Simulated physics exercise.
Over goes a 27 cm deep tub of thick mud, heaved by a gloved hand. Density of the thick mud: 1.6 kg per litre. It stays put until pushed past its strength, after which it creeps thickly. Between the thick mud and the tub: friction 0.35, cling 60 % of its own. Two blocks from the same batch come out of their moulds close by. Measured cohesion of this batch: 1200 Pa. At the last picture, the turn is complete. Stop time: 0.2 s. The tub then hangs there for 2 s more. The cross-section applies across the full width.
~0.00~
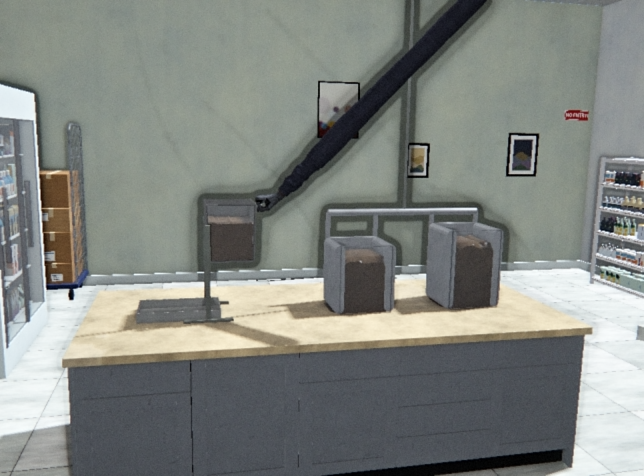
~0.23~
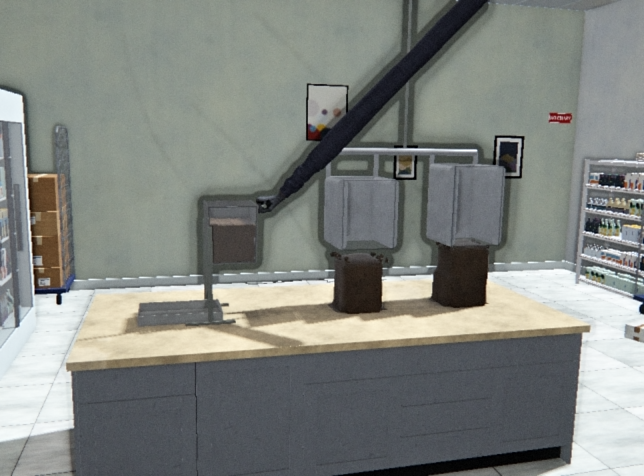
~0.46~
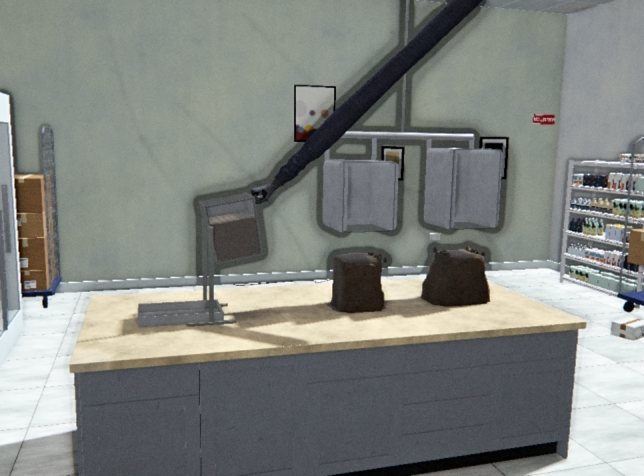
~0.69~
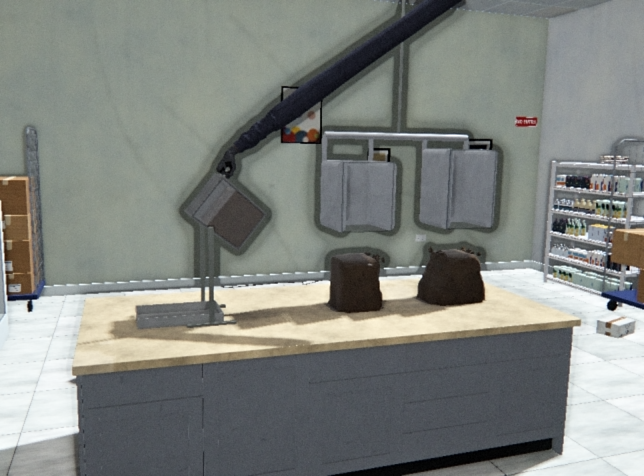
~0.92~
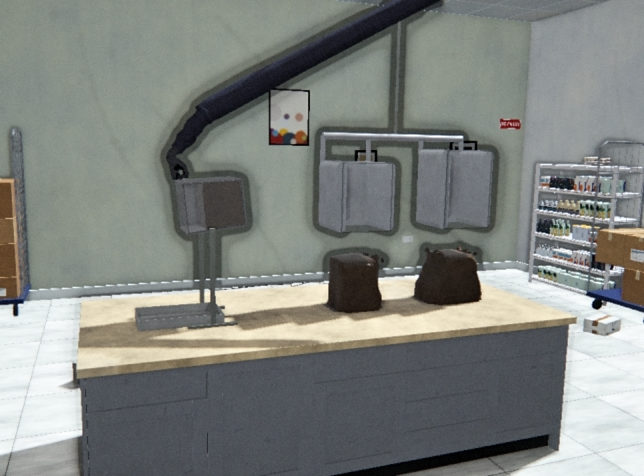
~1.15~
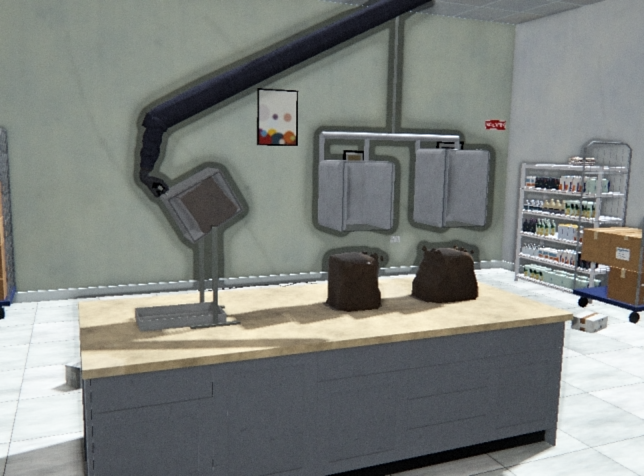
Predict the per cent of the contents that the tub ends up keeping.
The tub ends up keeping roughly 0 %.
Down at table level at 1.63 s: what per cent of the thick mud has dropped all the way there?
I'd say about 45 per cent of it.
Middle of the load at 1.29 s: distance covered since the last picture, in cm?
Roughly 8 cm.
After 1.29 s, the tub is at 121 degrees and holds 92 %.
After 1.46 s, the tub is at 121 degrees and holds 16 %.
After 1.63 s, the tub is at 121 degrees and holds 0 %.
After 1.80 s, the tub is at 121 degrees and holds 0 %.
After 3.15 s, the tub is at 121 degrees and holds 0 %.
